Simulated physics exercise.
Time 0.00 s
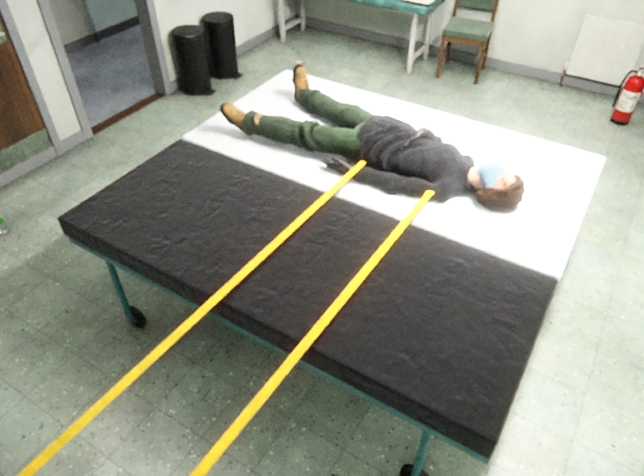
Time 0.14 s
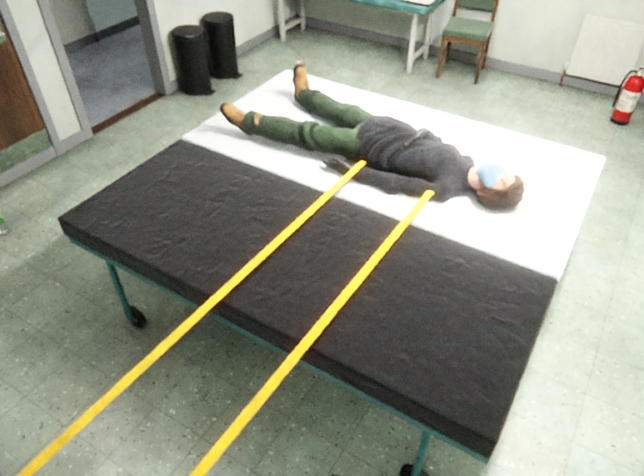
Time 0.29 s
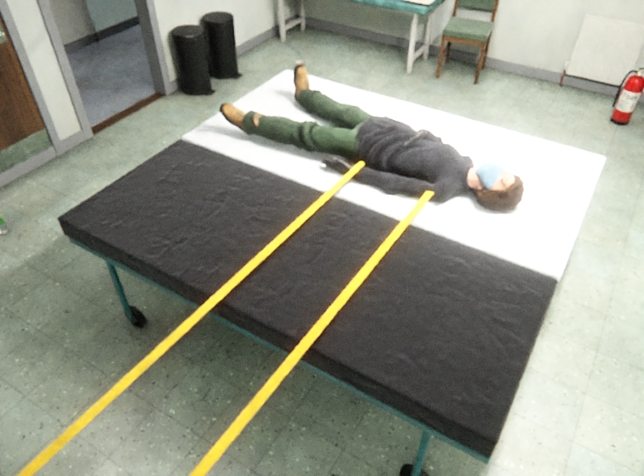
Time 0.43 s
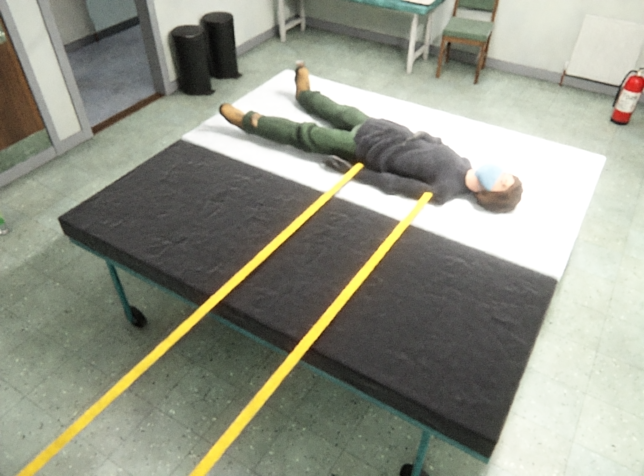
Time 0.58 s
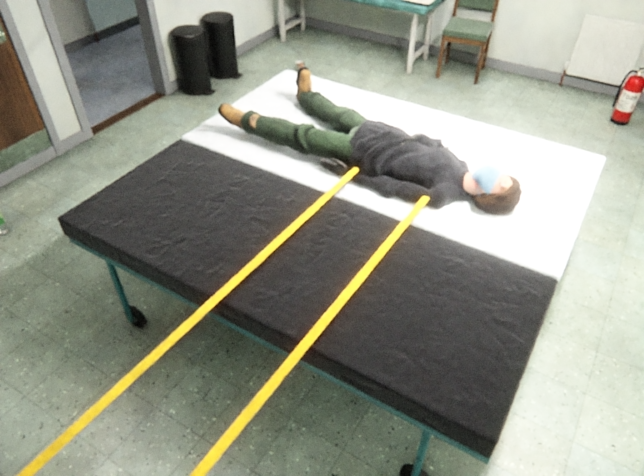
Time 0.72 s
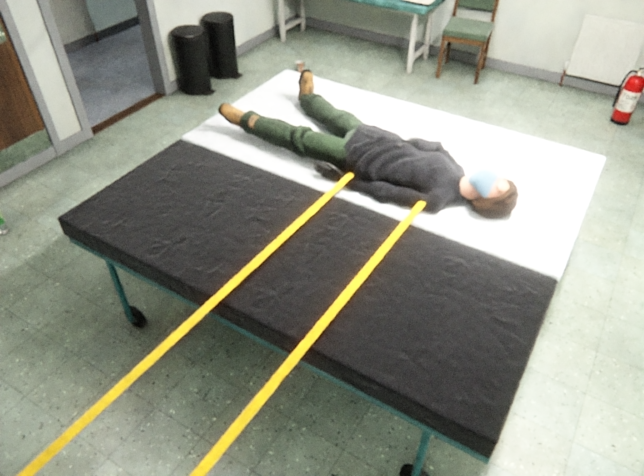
A person lying on white is dragged slightly toward the black mattress by two yellow straps.
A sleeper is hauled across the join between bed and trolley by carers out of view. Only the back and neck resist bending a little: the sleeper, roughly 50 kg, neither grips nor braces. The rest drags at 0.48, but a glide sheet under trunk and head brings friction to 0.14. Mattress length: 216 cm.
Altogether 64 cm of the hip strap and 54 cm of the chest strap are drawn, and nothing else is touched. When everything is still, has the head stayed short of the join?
No, it lies over the join.
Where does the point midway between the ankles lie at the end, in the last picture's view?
I'd put it at roughly (268, 139).
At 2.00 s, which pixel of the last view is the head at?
I'd put it somewhere around (461, 242).
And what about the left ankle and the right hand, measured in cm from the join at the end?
Result: Left ankle = 4 cm past, right hand = 4 cm short.
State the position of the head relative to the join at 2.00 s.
About 8 cm past it.
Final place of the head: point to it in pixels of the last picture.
(461, 242).
After 1.00 s the head is 19 cm short of the join, near (487, 209) in the last picture's view; the right ankle 65 cm short of the join.
After 1.50 s the head is 1 cm past the join, near (470, 233) in the last picture's view; the right ankle 52 cm short of the join.
After 2.00 s the head is 9 cm past the join, near (461, 242) in the last picture's view; the right ankle 43 cm short of the join.
Final state at 2.7 s, head crosses the join; left hand crosses the join; right hand stops short of the join; left ankle crosses the join; right ankle stops short of the join; right knee stops short of the join.
